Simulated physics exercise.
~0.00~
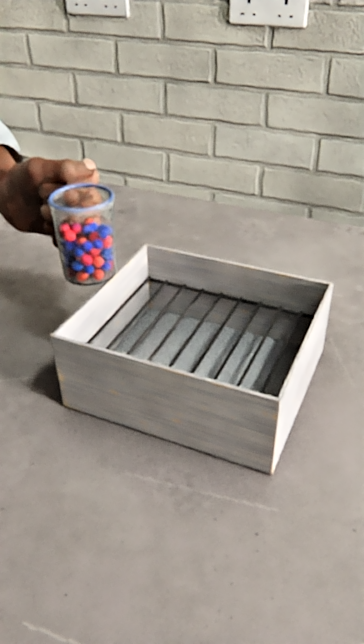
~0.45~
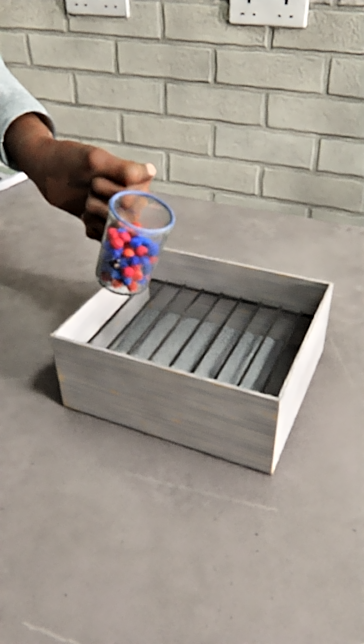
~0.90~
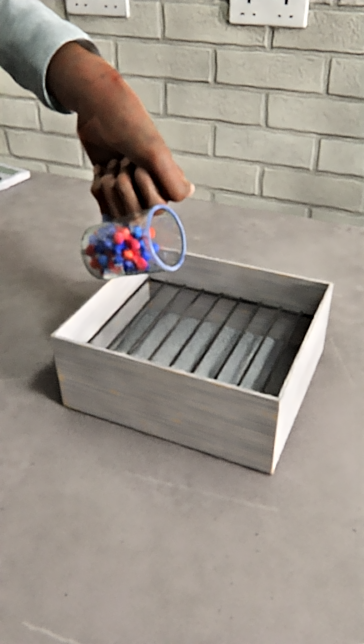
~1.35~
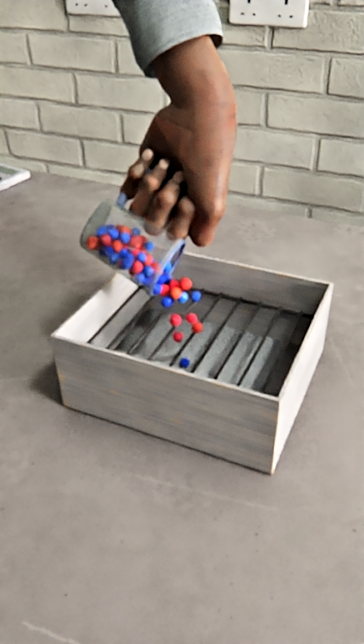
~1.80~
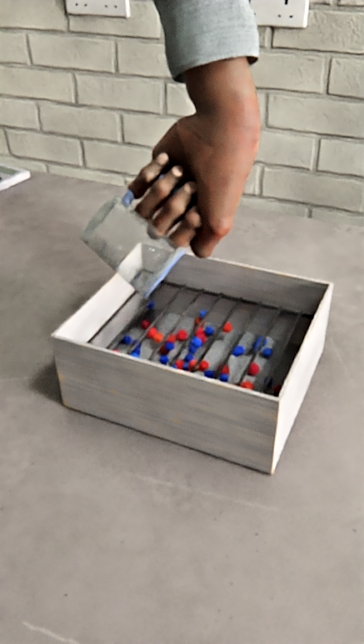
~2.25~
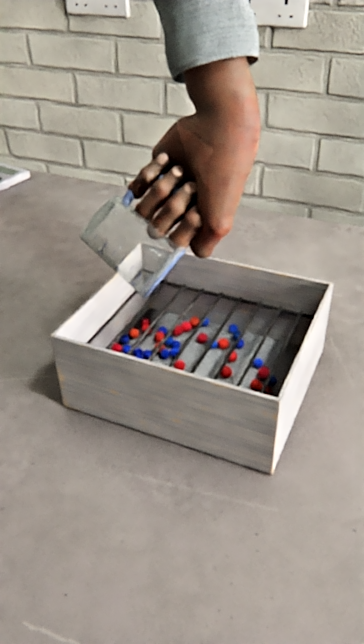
On a grey surface, a hand tips red and blue balls from a cup into a slatted box, where they settle low.
